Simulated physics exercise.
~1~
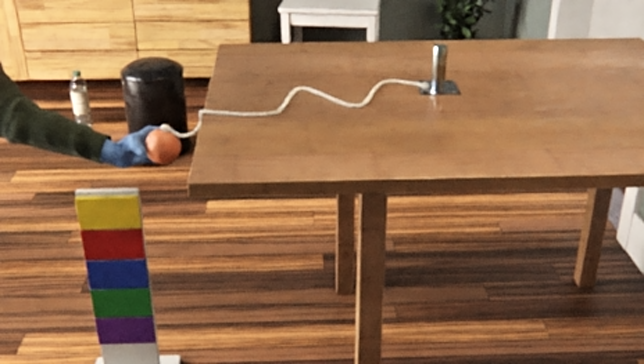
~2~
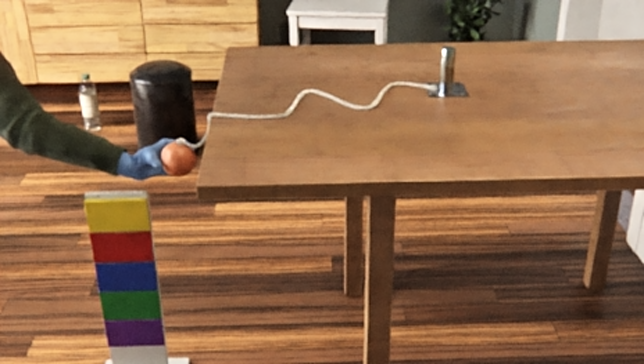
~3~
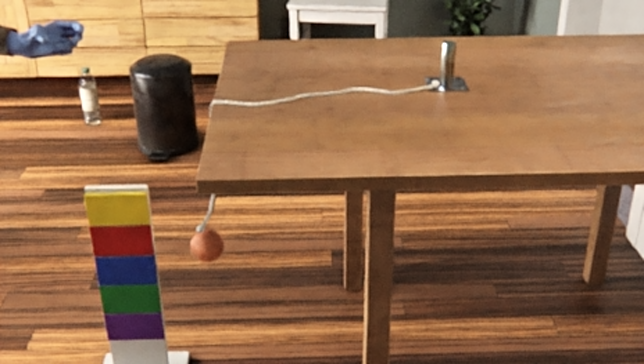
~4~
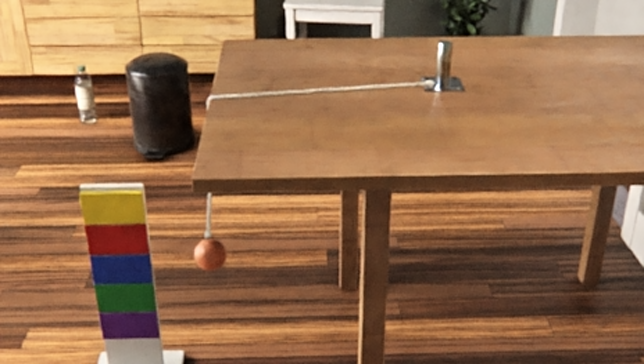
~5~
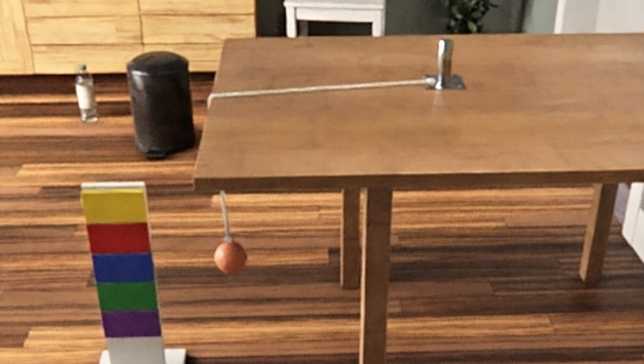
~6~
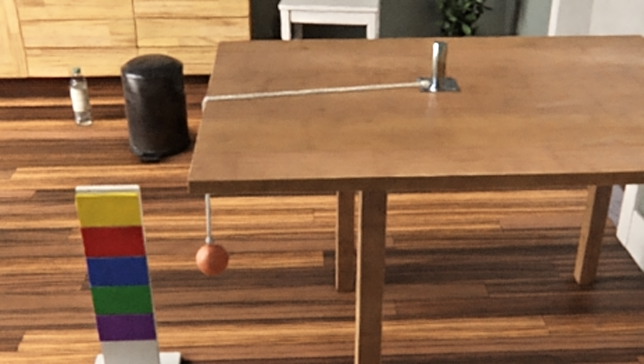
An orange on a cord is released past a table edge and hangs level with blue.
